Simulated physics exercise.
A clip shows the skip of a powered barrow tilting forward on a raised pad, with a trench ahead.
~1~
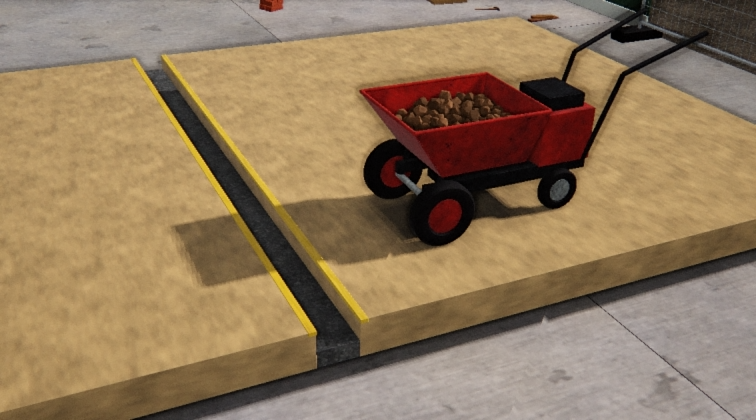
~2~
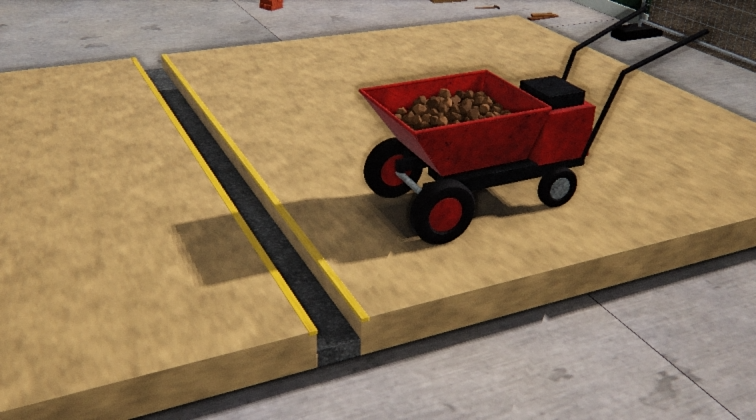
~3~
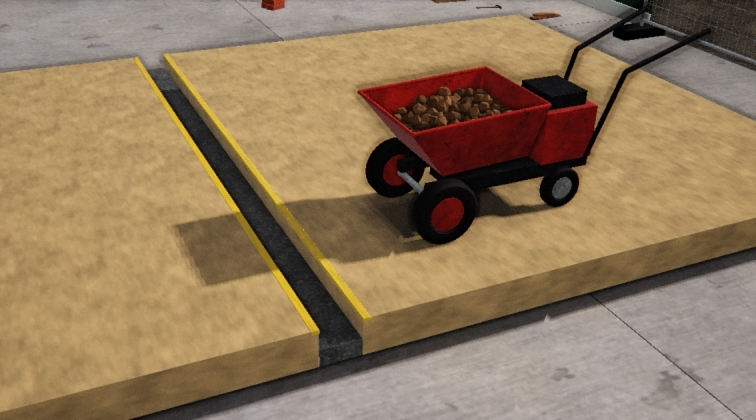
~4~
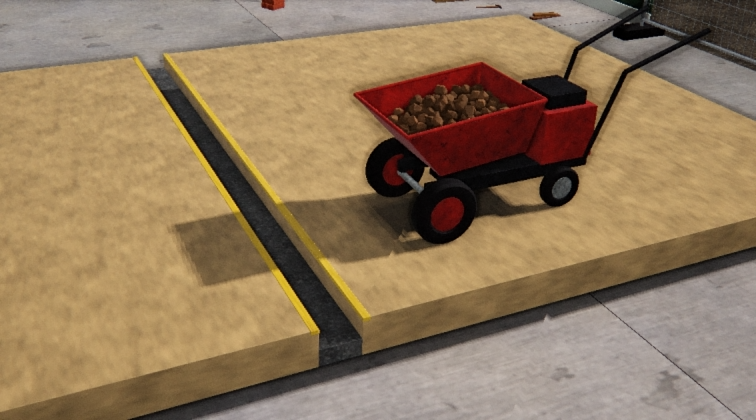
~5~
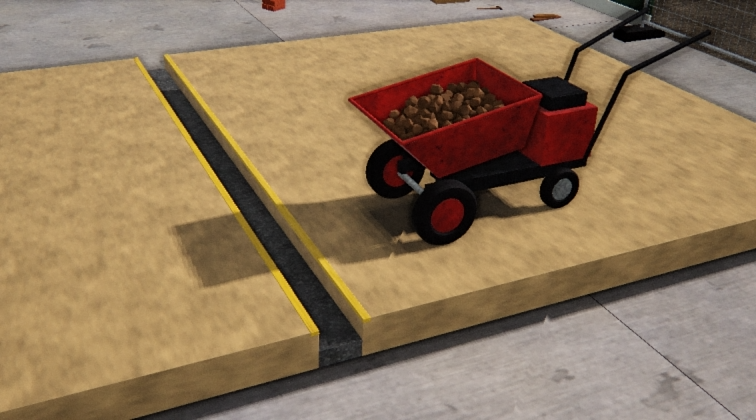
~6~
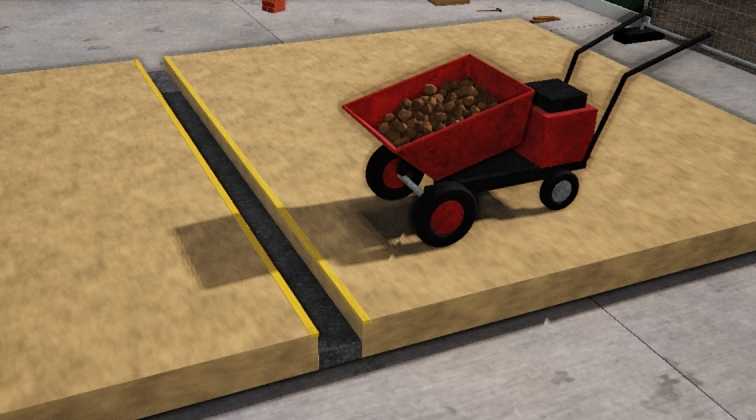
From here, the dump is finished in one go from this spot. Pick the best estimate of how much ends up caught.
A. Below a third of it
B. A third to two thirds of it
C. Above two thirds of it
A third to two thirds of it.
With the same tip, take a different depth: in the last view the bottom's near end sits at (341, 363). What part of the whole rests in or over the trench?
About 60 percent.
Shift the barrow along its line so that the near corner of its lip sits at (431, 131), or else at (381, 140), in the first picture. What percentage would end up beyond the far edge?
You'd see close to 0 per cent the first time and close to 20 per cent the next.
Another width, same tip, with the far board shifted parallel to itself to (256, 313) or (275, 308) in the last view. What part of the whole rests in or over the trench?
Estimated share: Try 1 approx. 60 in a hundred, try 2 approx. 60 in a hundred.
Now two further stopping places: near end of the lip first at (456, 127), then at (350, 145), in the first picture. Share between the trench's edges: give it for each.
It works out to 10 per cent in the first case and 0 per cent in the second.
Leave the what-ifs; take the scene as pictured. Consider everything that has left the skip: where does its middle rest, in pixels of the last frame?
Centre at rest, last view: Approx. (292, 245).
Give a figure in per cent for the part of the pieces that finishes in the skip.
Around 30 %.
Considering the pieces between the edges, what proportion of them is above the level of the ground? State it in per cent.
Roughly 30 %.
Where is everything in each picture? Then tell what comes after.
In the first picture, lip of the skip (415, 134), level; top of the load (456, 112), clay clods; first edge of the trench (343, 290); far edge (293, 302), the trench under half as wide as the skip, and about half as deep as wide.
In the second picture, lip of the skip (414, 133), level; top of the load (455, 110).
In the third picture, lip of the skip (413, 135), tipped barely; top of the load (467, 113).
In the fourth picture, lip of the skip (408, 138), tipped a little; top of the load (463, 111).
In the fifth picture, lip of the skip (402, 144), tipped a little; top of the load (466, 106).
In the sixth picture, lip of the skip (395, 151), tipped a little; top of the load (473, 102); first edge of the trench (345, 292); far edge (295, 303).
Just after the last frame, skip tipped steeply; every one in the skip.
A moment on, skip tipped steeply; the larger part in the skip; about a tenth short of the trench; about a tenth in or heaped over the trench; just a few falling.
Further on, skip tipped right over; roughly a third in the skip; roughly a quarter short of the trench; roughly half in or heaped over the trench; just a few beyond it.
When it is over, skip tipped right over; roughly a third in the skip; roughly a quarter short of the trench; roughly half in or heaped over the trench; just a few beyond it.
